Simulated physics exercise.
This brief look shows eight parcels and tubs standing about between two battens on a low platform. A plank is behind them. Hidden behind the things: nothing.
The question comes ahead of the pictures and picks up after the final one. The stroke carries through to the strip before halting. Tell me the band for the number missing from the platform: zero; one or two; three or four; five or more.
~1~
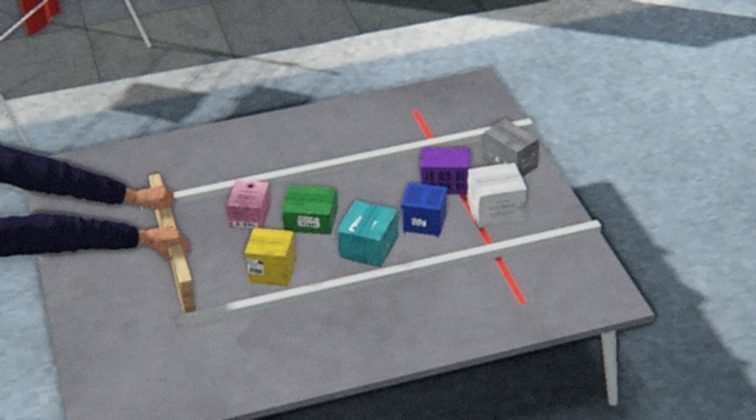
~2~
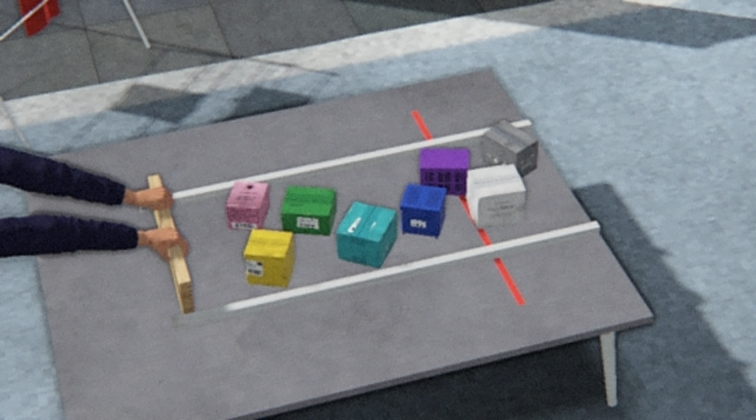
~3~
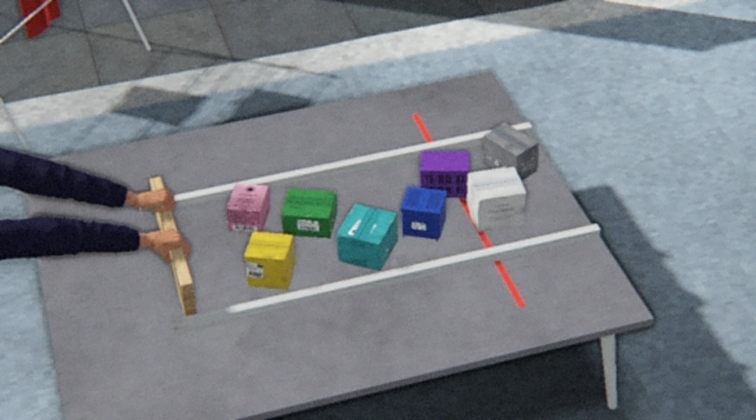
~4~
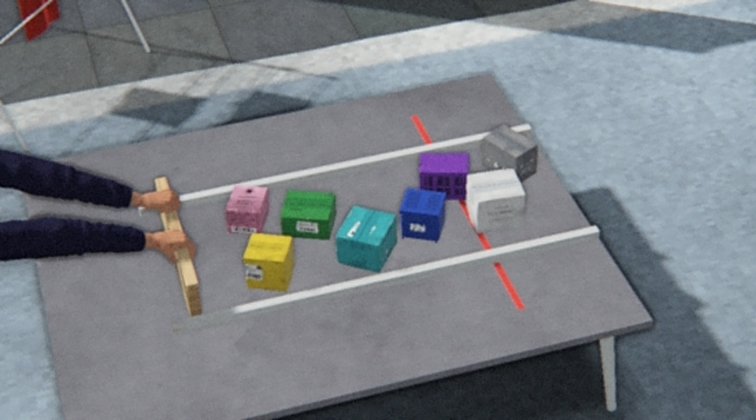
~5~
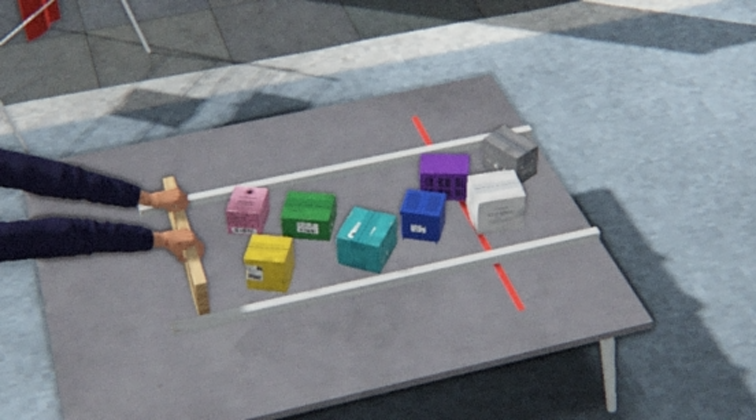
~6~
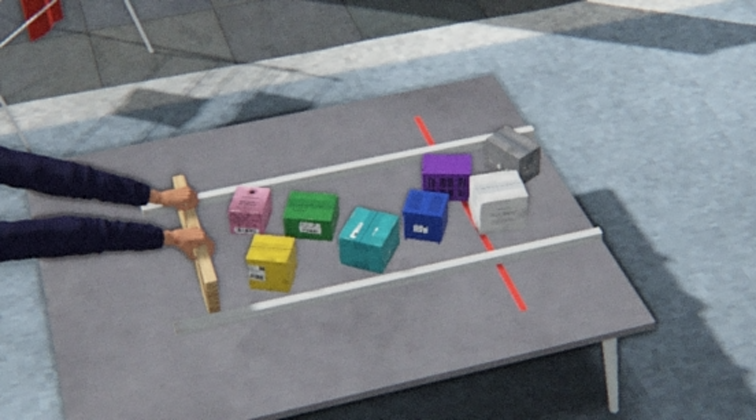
Fallen: One or two.
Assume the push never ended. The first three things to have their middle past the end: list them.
You'd see the white parcel first, then the grey parcel, then the blue tote.
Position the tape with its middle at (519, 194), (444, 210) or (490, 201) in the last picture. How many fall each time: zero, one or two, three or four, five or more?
In order: Five or over, then zero, then just one or two.
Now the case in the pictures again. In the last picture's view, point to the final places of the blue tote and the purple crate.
You'll find the blue tote at roughly (534, 184) and the purple crate at roughly (508, 159).
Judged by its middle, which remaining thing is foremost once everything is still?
The grey parcel is the one.
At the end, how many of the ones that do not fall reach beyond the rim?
You'd get 1.
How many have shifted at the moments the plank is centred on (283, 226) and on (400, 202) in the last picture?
The first number is 3, the next one 7.
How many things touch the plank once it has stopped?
3 are in contact with it.
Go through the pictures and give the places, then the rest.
Grey parcel (511, 149); white parcel (497, 195); purple crate (445, 171); plank (172, 244); tape (465, 199), in the first picture.
White parcel (496, 197); yellow parcel (270, 259), in the second picture.
Purple crate (445, 175); pink box (249, 208), in the third picture.
Grey parcel (510, 155); plank (178, 247), in the fourth picture.
White parcel (496, 202); green parcel (309, 216), in the fifth picture.
Grey parcel (513, 156); white parcel (498, 202); purple crate (447, 178); plank (196, 245); tape (466, 206), in the sixth picture.
Early on, none off yet; grey parcel at rest near (513, 156); white parcel at rest near (498, 202); purple crate at rest near (447, 178).
A while later, none off yet; grey parcel at rest near (513, 156); white parcel moving near (503, 203); purple crate moving near (448, 177).
Finally, the number that fall off is one or two; lost, white parcel.
